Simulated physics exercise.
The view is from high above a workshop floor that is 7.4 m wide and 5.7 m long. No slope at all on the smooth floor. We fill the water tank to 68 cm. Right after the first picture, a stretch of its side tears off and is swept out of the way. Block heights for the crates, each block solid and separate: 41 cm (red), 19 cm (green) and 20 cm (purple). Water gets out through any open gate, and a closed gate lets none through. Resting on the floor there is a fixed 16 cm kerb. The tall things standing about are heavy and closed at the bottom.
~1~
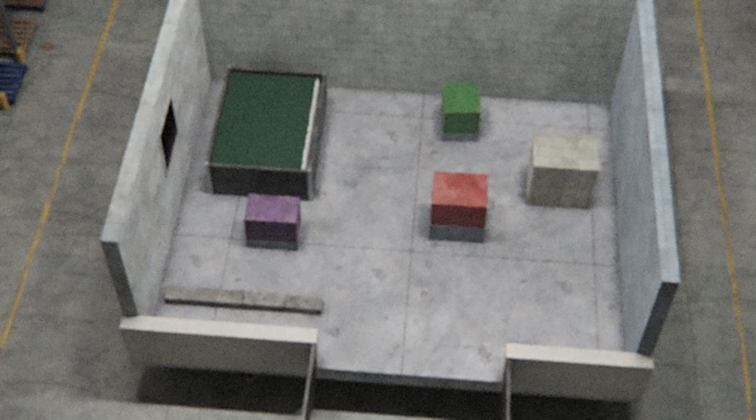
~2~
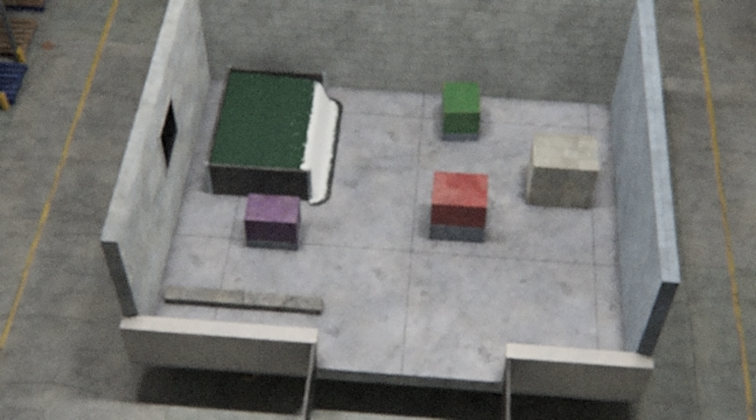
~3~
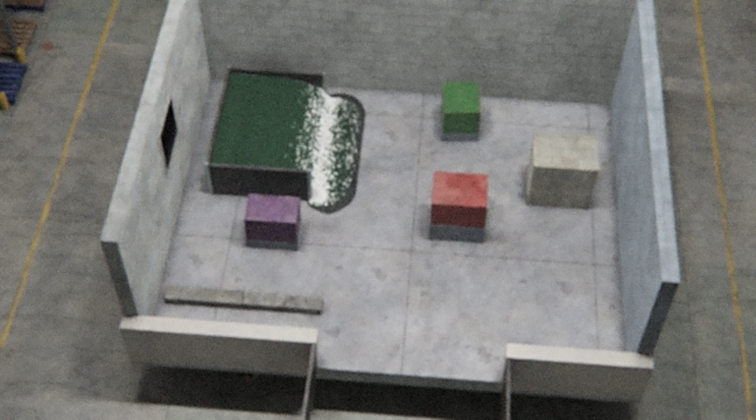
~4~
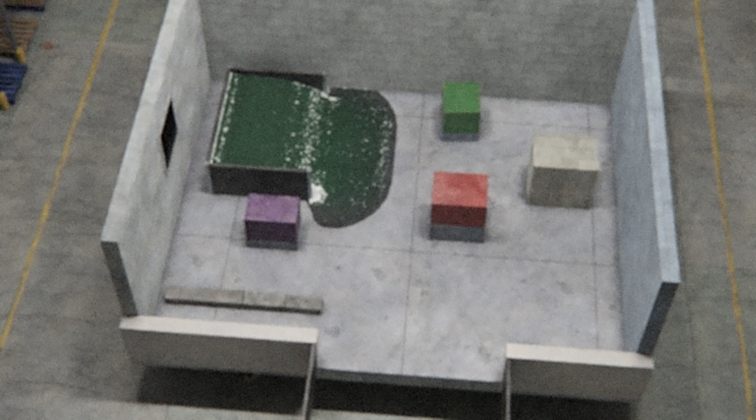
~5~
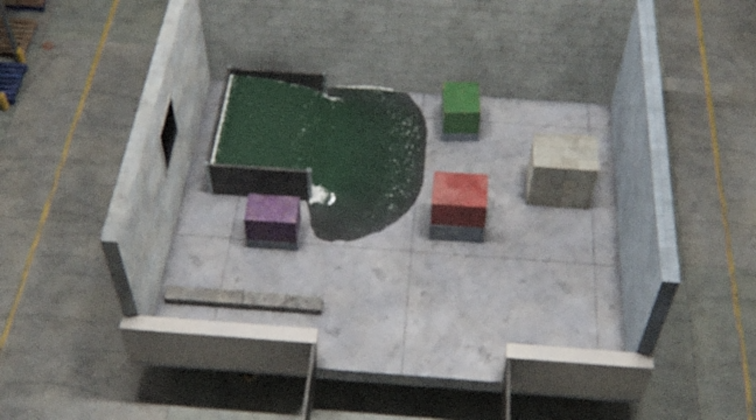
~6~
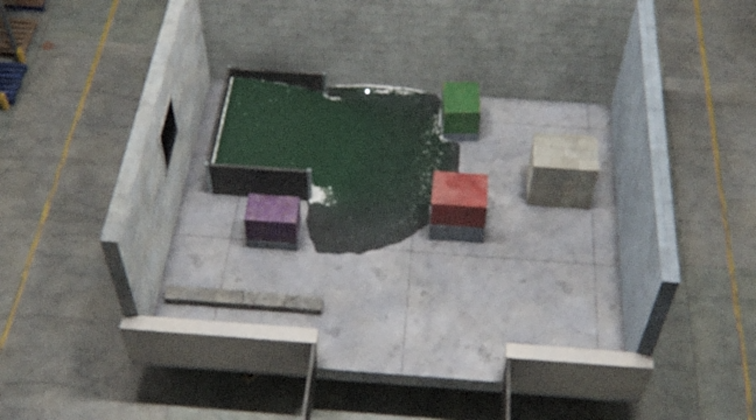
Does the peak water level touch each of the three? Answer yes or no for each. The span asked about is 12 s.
Crate by crate: Red crate - no, untouched; green crate - yes, touched; purple crate - no, untouched.
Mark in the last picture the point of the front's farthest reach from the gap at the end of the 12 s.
Somewhere about (627, 377).
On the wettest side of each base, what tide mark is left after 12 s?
Red 25, green 37, purple 9, all in cm.
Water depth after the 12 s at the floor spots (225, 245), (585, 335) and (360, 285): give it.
6, 6 and 4 cm, respectively.
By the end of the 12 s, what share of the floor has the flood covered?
Roughly 95 percent.
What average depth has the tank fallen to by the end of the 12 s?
The average depth is around 7 cm.
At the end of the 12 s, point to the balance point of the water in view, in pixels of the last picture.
About (385, 216).
A moment later water covers 35 % of the floor and is deepest (38 cm) near (521, 179); red plinth reached, green plinth reached, purple plinth not reached.
Soon after water covers 55 % of the floor and is deepest (40 cm) near (521, 195); red plinth reached, green plinth reached, purple plinth not reached.
Next water covers 70 % of the floor and is deepest (27 cm) near (627, 377); red plinth reached, green plinth reached, purple plinth not reached.
Later on water covers 85 % of the floor and is deepest (14 cm) near (611, 109); red plinth reached, green plinth reached, purple plinth reached.
At the end water covers 95 % of the floor and is deepest (10 cm) near (224, 199); highest at the red plinth 25 cm, highest at the green plinth 37 cm, highest at the purple plinth 9 cm.
